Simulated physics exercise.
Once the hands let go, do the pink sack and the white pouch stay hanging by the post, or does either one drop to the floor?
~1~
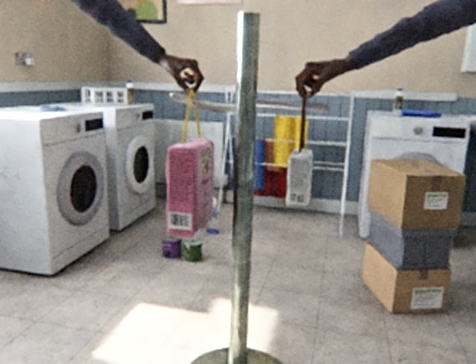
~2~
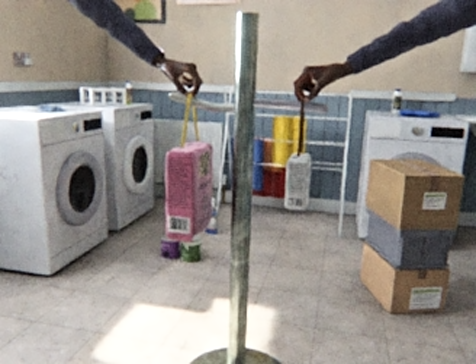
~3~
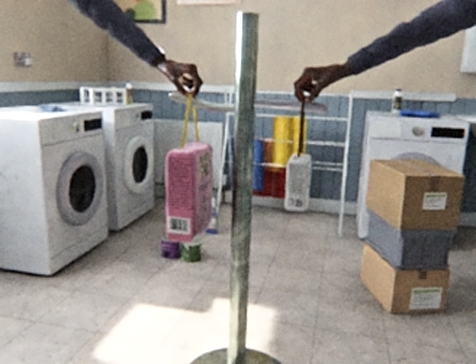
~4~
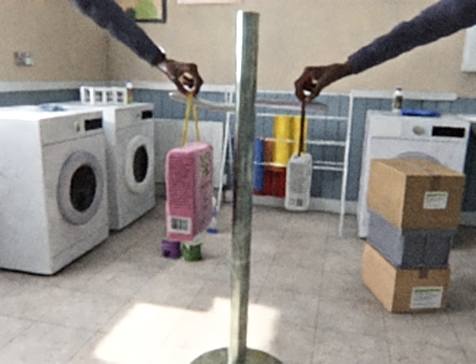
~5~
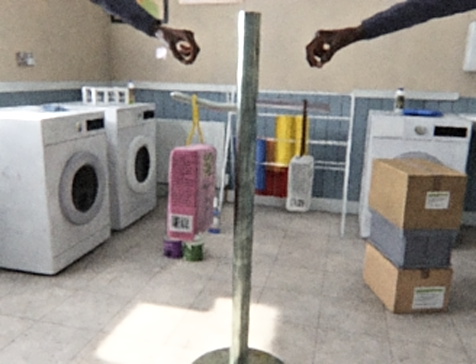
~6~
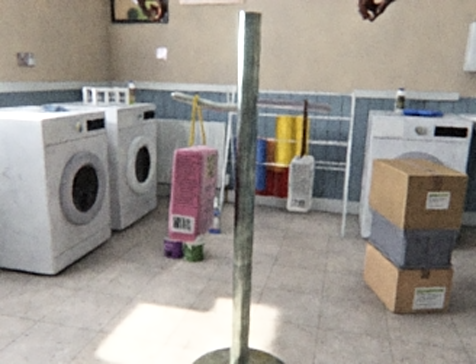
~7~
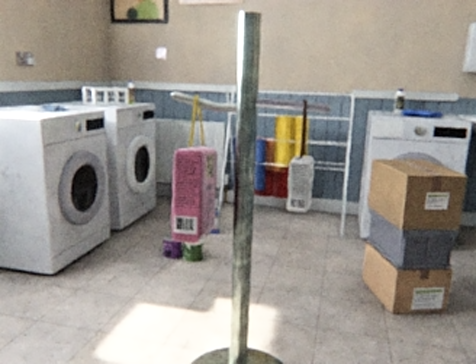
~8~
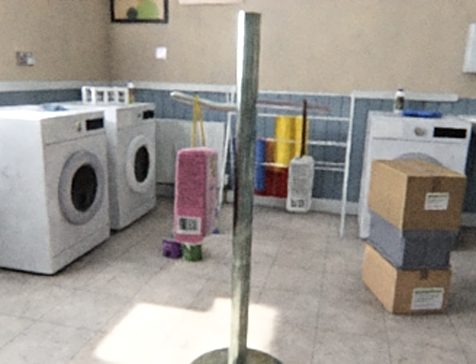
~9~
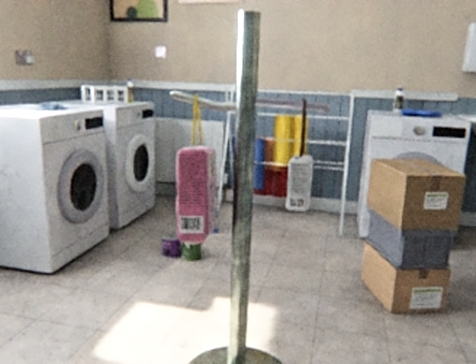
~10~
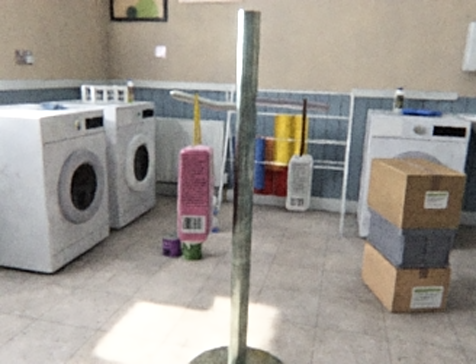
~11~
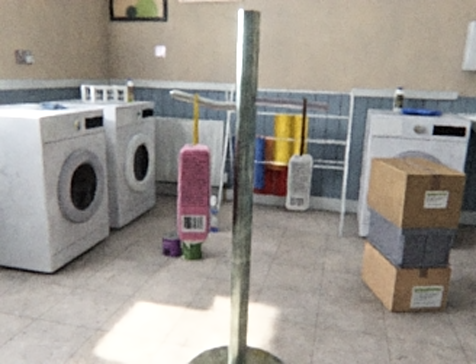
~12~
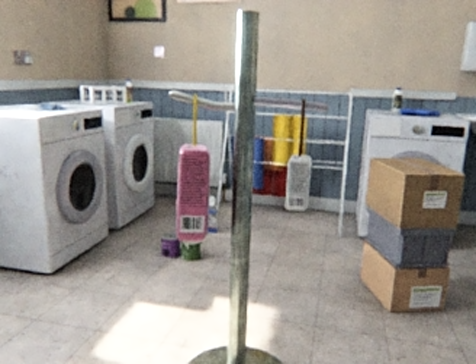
Both stay hanging. The pink sack shifts only slightly on the left, and the white pouch remains in place on the right.
